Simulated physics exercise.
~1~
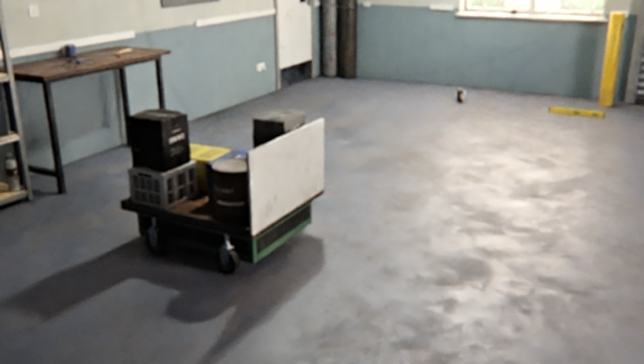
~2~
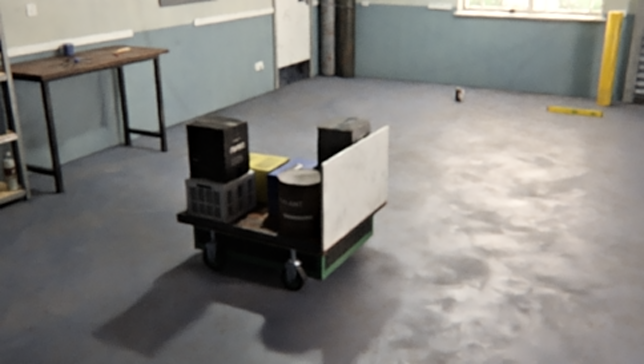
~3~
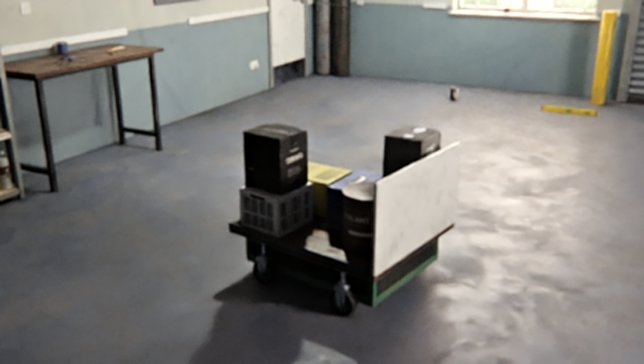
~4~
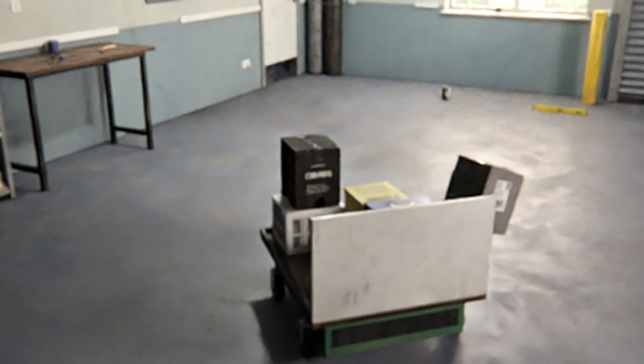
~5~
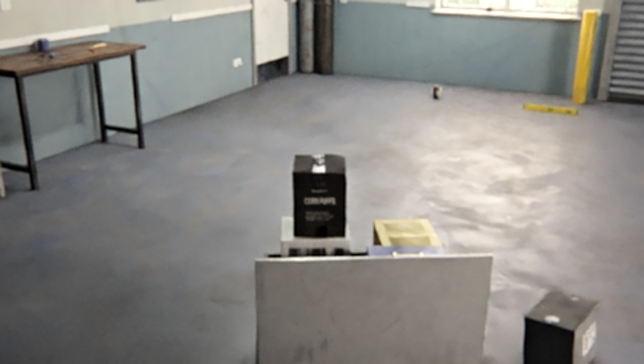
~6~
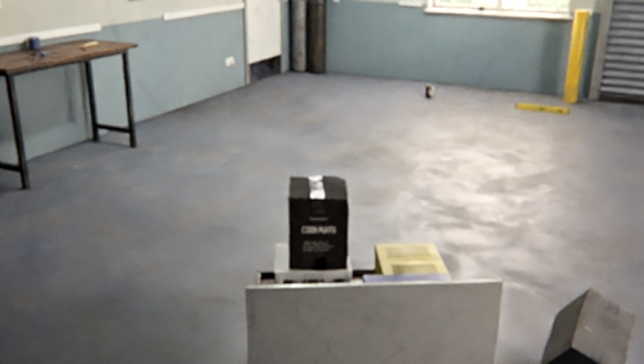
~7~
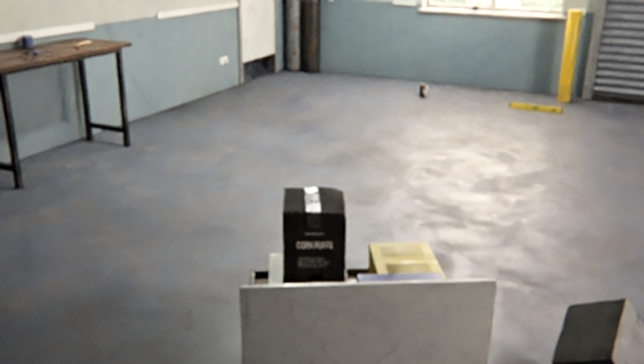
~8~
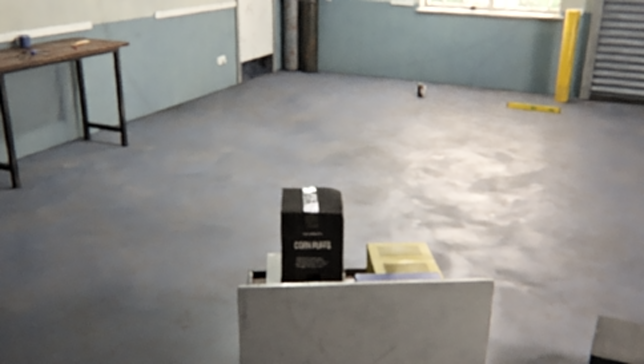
The clip shows a loaded cart with a white board in front rolling across a workshop floor and turning toward the viewer, when a dark box tips off its right side onto the floor; the cart stops with a black box still upright on board.
